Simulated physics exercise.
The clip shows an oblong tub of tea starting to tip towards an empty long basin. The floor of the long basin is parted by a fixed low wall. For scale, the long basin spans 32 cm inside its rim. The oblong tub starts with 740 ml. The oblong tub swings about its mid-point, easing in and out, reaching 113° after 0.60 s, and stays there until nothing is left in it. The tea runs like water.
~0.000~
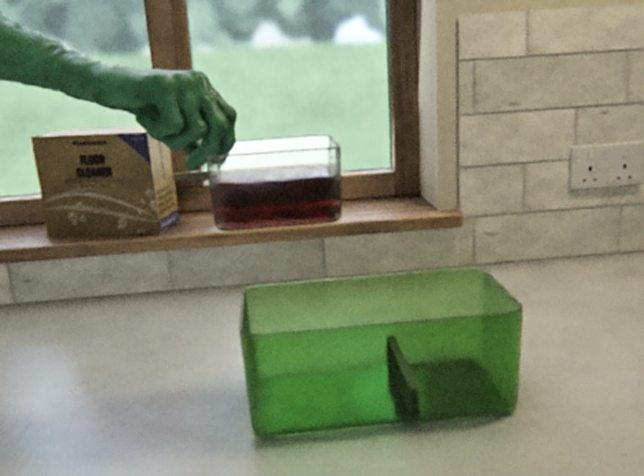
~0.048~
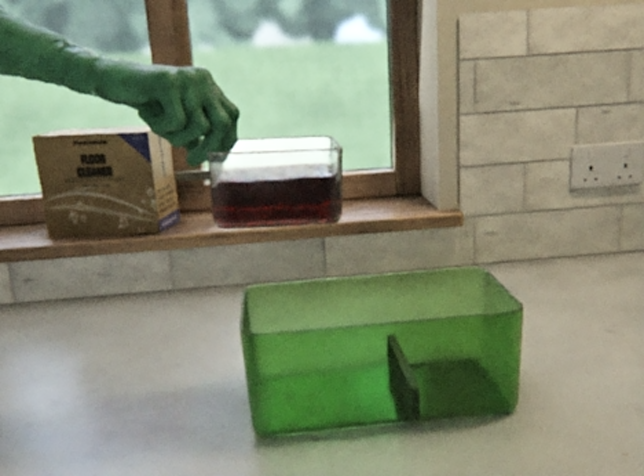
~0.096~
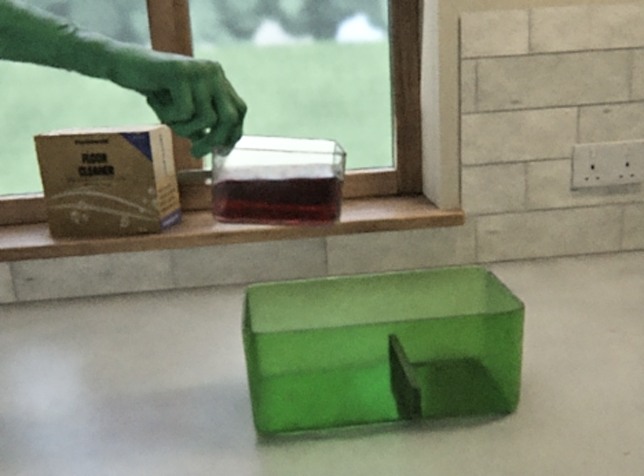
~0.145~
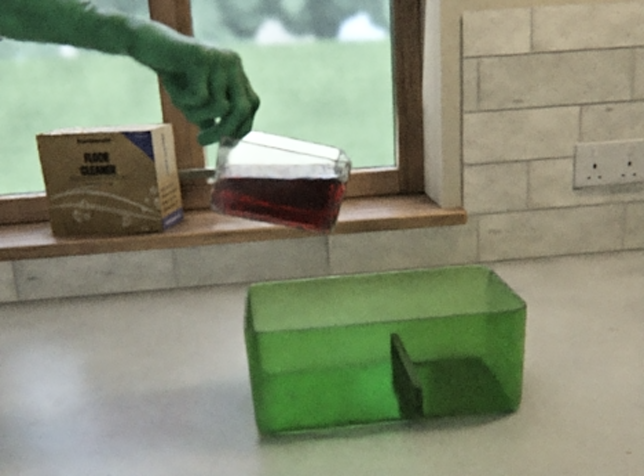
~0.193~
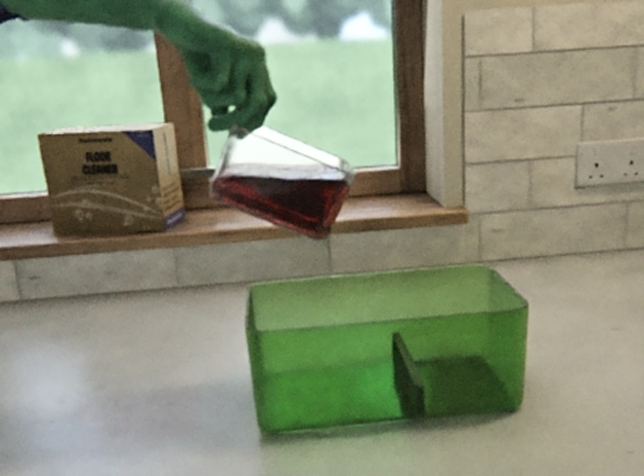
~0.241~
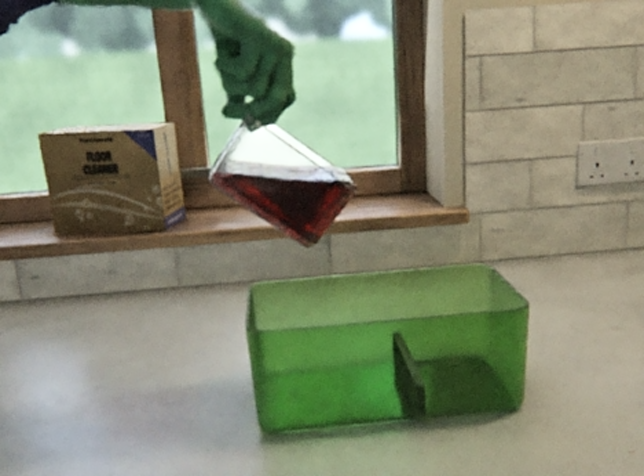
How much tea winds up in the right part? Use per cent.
The far part has some 26 per cent.
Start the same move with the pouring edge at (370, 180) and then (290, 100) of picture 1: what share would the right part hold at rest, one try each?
In turn about 50 and 10 per cent.
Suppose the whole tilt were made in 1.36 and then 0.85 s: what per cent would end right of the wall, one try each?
In turn about 50 and 40 per cent.
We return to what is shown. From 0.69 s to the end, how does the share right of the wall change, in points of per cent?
The share moves up, by some 1 per cent.
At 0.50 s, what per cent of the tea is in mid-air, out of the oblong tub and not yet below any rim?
Some 46 per cent.
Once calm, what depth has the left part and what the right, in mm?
Some 18 mm on the left and 10 mm on the right.
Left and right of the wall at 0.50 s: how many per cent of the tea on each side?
Some 22 per cent left and 10 right.
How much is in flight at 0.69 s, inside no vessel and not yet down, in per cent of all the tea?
Near 6 in a hundred.
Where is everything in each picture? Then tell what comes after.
Tilt 0°; pouring edge (335, 142); surface from (215, 177) to (334, 169); the long basin's rim runs from (242, 311) to (502, 288); the wall's top is at (401, 360), in the first picture.
Tilt 2°; pouring edge (337, 144); surface from (216, 176) to (335, 169), in the second picture.
Tilt 7°; pouring edge (341, 148); surface from (217, 175) to (337, 169), in the third picture.
Tilt 16°; pouring edge (346, 157); surface from (218, 173) to (340, 170), in the fourth picture.
Tilt 27°; pouring edge (350, 170); surface from (218, 170) to (345, 171), in the fifth picture.
Tilt 39°; pouring edge (350, 184); surface from (214, 164) to (351, 175); 1 per cent is over the edge, in the sixth picture.
By 0.50 s the tilt is 105° and 21 per cent is still to pour, 23 is left of the wall and 10 right of it.
By 0.69 s the tilt is 113° and 3 per cent is still to pour, 66 is left of the wall and 24 right of it.
By 0.88 s the tilt is 113° and 0 per cent is still to pour, 70 is left of the wall and 25 right of it.
By 1.10 s the tilt is 113° and 0 per cent is still to pour, 71 is left of the wall and 26 right of it.
At rest 71 per cent lies left of the wall, 26 right of it and 3 outside.
